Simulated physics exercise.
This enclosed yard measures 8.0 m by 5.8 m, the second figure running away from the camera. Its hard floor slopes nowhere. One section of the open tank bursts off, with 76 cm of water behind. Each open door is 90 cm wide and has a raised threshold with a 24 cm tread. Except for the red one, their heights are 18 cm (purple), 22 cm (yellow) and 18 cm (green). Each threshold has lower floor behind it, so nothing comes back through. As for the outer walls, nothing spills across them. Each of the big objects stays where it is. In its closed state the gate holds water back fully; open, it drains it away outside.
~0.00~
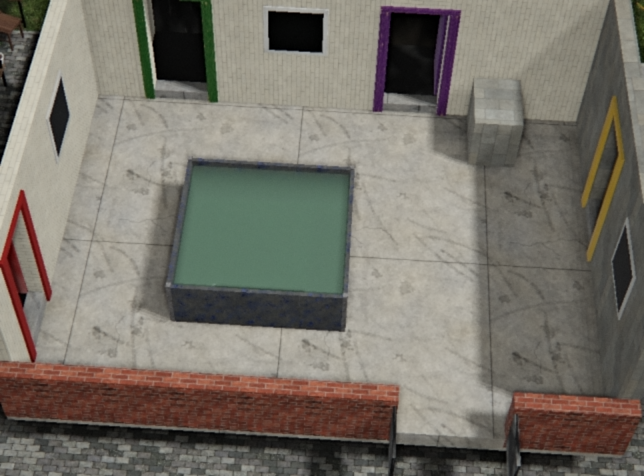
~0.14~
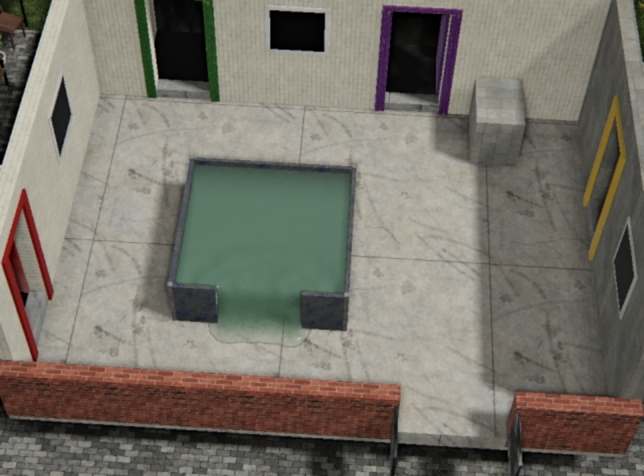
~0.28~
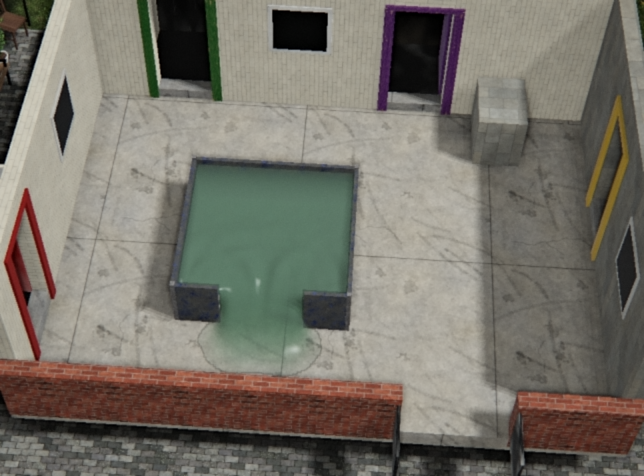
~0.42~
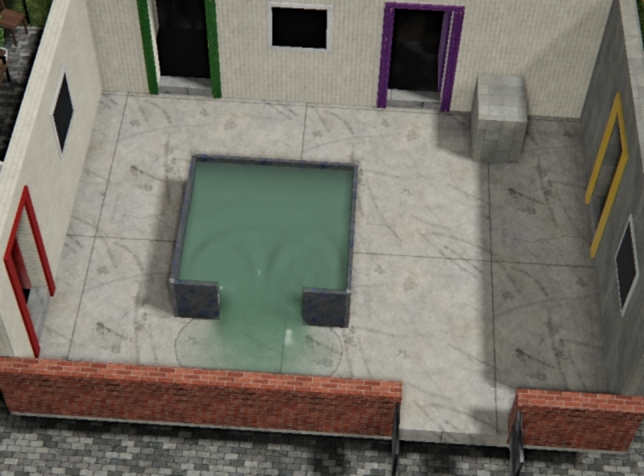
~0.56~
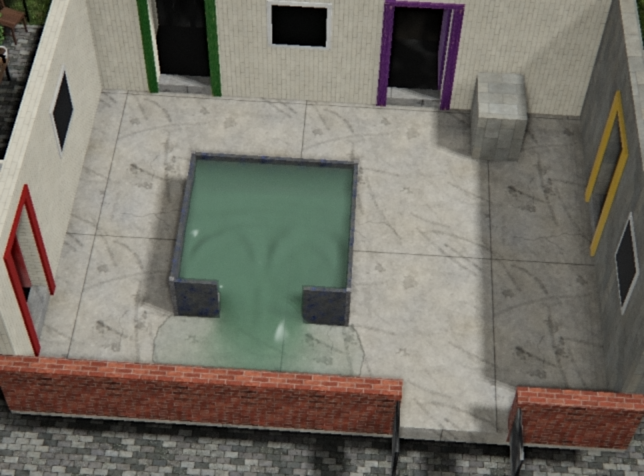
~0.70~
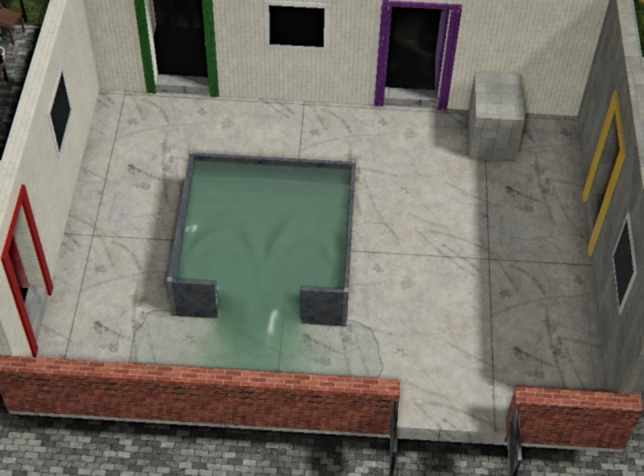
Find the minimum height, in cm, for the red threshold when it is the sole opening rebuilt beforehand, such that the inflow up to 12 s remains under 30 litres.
The minimum height is about 23 cm.
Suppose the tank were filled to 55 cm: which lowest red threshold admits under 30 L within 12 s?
Step height: Approx. 16 cm.
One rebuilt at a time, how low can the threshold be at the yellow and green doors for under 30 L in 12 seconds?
You'd want about 7.5 centimetres at yellow and about 13.0 centimetres at green.
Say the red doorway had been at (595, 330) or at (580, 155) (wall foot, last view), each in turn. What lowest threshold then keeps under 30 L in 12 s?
Around 14.5 and 12.0 cm respectively.
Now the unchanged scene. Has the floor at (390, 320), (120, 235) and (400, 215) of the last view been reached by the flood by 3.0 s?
Listed order - soaked through, soaked through, unwetted.
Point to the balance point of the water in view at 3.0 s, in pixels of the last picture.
My guess is close to (267, 297).
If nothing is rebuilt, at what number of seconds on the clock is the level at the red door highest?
Roughly at 2.6 s.
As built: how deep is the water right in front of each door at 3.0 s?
Depth (cm): Purple 0 / red 29 / yellow 1 / green 0.
After 1.4 s water covers 15 % of the floor, deepest (56 cm) near (250, 390); it has not reached the red door.
After 3.0 s water covers 50 % of the floor, deepest (38 cm) near (27, 388); 29 cm at the red door, 15 litres in over its 24 cm threshold.
After 12.0 s water covers 100 % of the floor, deepest (15 cm) near (367, 397); 8 cm at the red door, 25 litres in over its 24 cm threshold.
At the red door as built, the water arrived by 1.6 s and peaked near 31 cm at 2.6 s.
Run again over the same 12 s with other heights there, 60 litres in over 20 cm, 11 litres over 27 cm. The limit of 30 litres is kept from about 23 cm up.
